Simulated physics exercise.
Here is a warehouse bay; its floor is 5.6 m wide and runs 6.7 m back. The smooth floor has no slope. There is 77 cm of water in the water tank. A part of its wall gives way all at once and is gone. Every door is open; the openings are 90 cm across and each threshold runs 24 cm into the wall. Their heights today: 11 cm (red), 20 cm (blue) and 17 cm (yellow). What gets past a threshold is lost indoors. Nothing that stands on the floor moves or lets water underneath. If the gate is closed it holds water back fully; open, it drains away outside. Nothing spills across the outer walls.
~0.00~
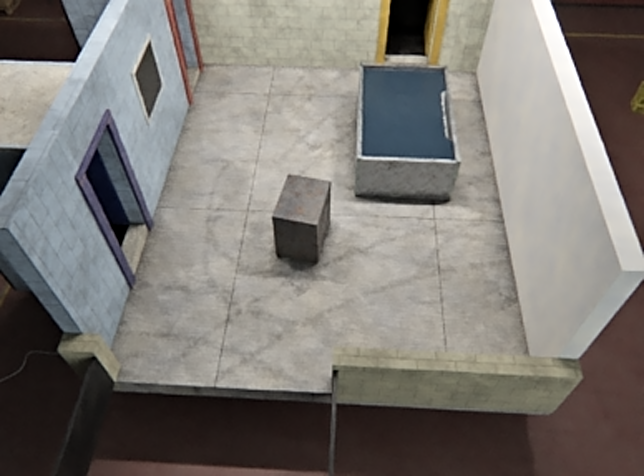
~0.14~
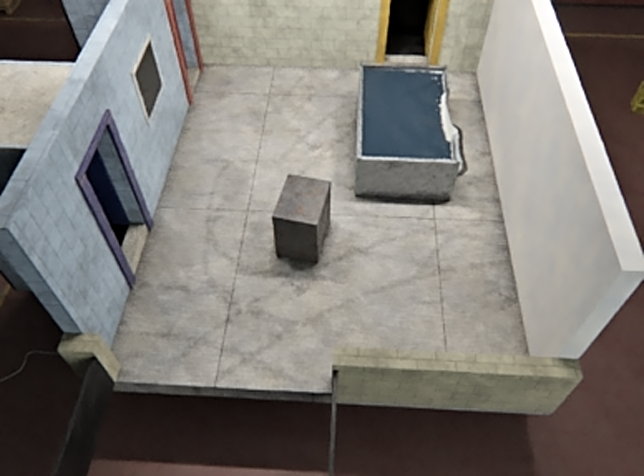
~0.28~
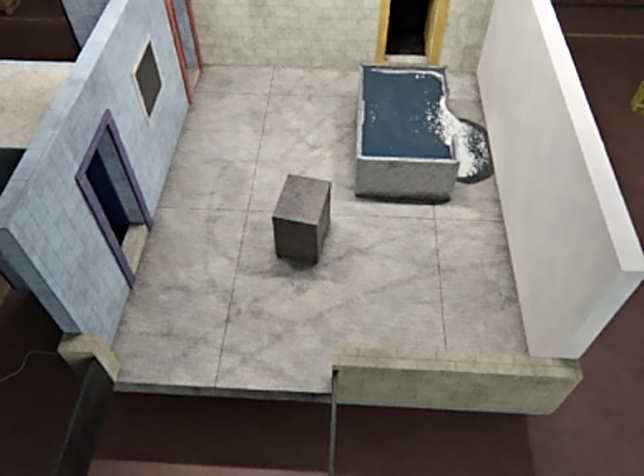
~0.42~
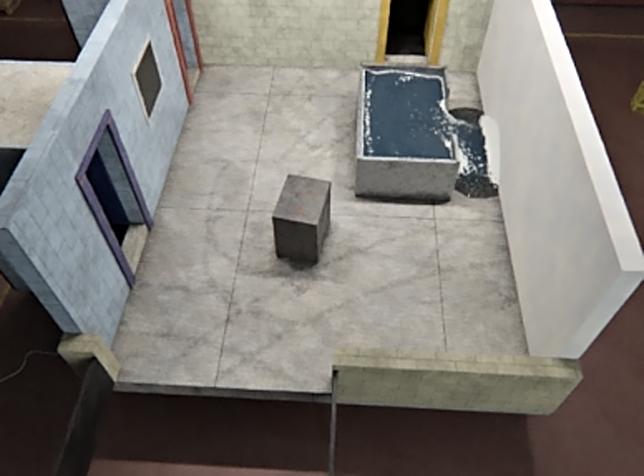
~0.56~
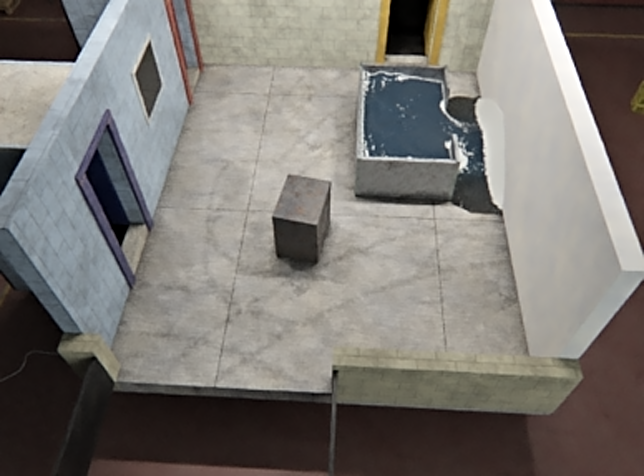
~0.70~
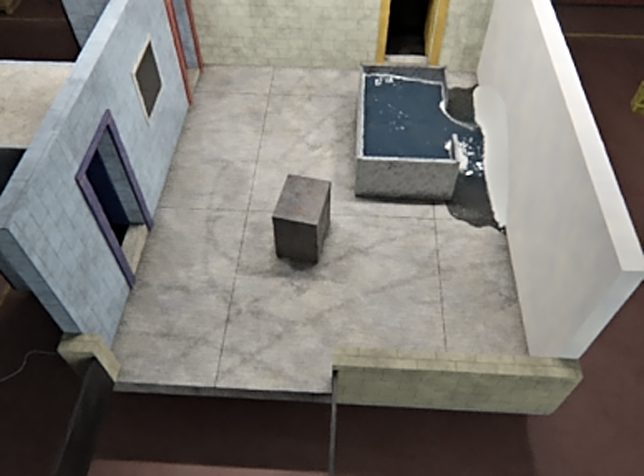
A tank of dark blue water opens on its right side and water spreads across the floor.
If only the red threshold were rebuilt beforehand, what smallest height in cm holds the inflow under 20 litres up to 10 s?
Close to 13.5 cm is just enough.
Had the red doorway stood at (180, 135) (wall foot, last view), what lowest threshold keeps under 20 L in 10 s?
Roughly 6.5 cm.
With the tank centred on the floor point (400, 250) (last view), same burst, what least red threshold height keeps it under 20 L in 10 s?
Then roughly 10.5 cm.
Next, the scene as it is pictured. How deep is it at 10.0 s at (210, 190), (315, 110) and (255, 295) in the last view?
Roughly 8, 3 and 7 cm, in turn.
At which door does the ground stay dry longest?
Last comes the blue one.
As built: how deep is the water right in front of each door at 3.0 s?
Depths in cm: Red 3, blue 0, yellow 17.
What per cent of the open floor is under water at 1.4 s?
Some 20 per cent of it.
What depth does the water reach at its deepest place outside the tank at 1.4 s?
Roughly 54 cm.
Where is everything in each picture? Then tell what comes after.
The first frame shows the water tank at (405, 113) is whole and still, 77 cm deep; the red door at (185, 40) is dry.
In the second frame, the gap is at (444, 135), the front 0.3 m out at (463, 168); the back of the water tank holds 77 cm.
In the third frame, water pours out at (444, 138) and has run 0.8 m, to (491, 167); about 13 cm deep outside, 74 cm at the back.
In the fourth frame, the gap is at (444, 138), the front 0.9 m out at (498, 190); the back of the water tank holds 66 cm.
In the fifth frame, water pours out at (444, 139) and has run 1.2 m, to (503, 212); about 16 cm deep outside, 65 cm at the back.
In the sixth frame, the gap is at (444, 137), the front 1.5 m out at (506, 230); the back of the water tank holds 61 cm; the red door at (185, 40), 5.0 m from the gap, is still 4.8 m from the nearest water.
After 1.4 s water covers 20 % of the floor, deepest (54 cm) near (481, 152); it has not reached the red door.
After 3.0 s water covers 55 % of the floor, deepest (32 cm) near (477, 73); 3 cm at the red door, 0 litres in over its 11 cm threshold.
After 10.0 s water covers 100 % of the floor, deepest (10 cm) near (182, 237); 8 cm at the red door, 52 litres in over its 11 cm threshold.
At the red door as built, the water arrived by 3.0 s and peaked near 18 cm at 5.2 s.
With a threshold of 12.5 cm, 30 litres would have come in within the 10 s; with 14.5 cm, 11 litres. So under 20 litres takes about 13.5 cm.
